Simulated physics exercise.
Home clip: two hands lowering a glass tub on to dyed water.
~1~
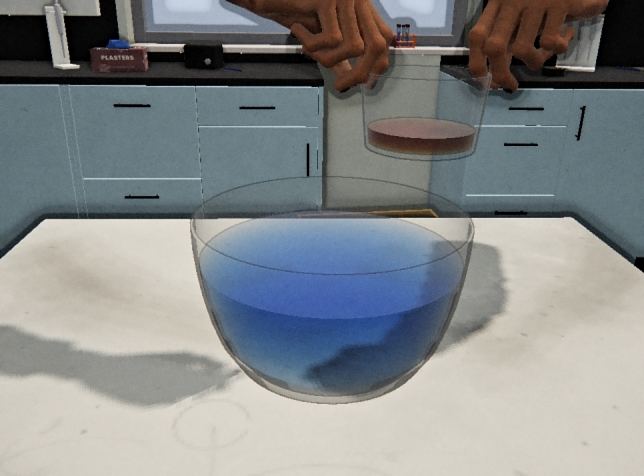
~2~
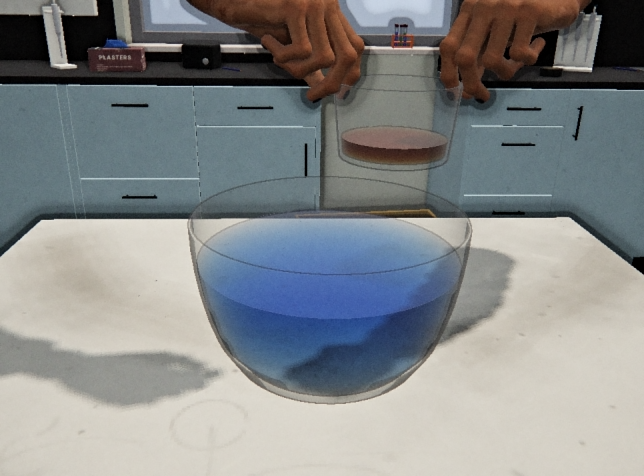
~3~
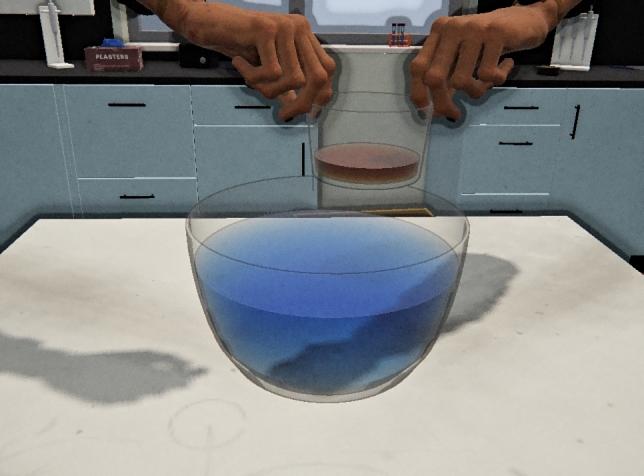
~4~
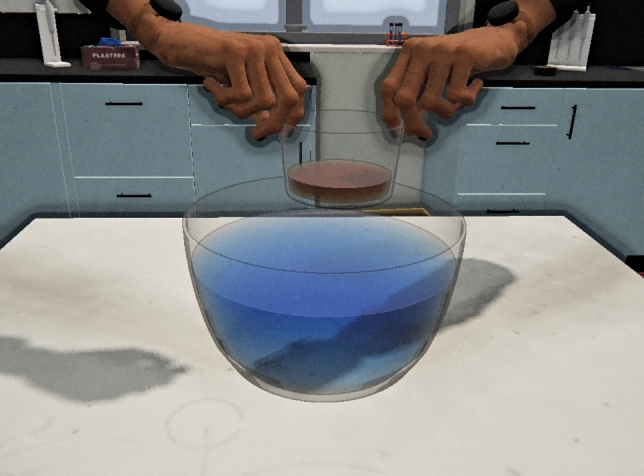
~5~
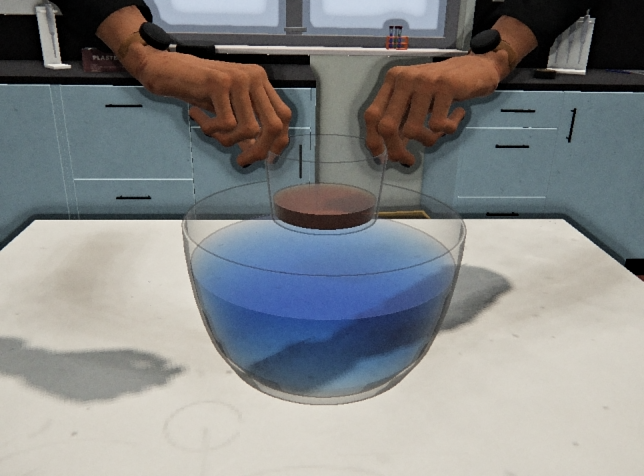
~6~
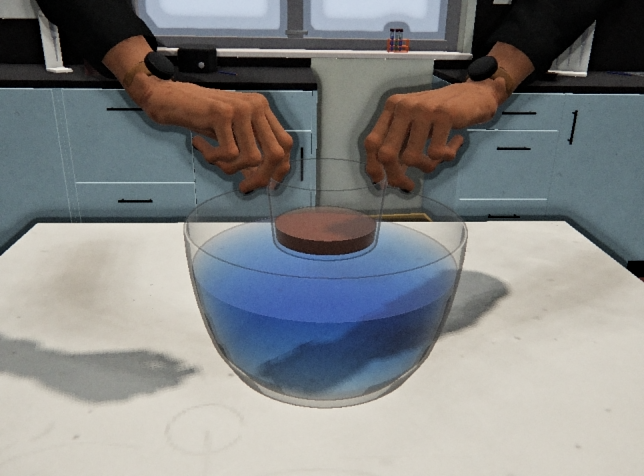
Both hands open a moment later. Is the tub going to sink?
No, it stays up.
Next, the tub dips into the dyed water.
After that, it bobs and steadies.
Finally, the tub floats with a third of its side showing.
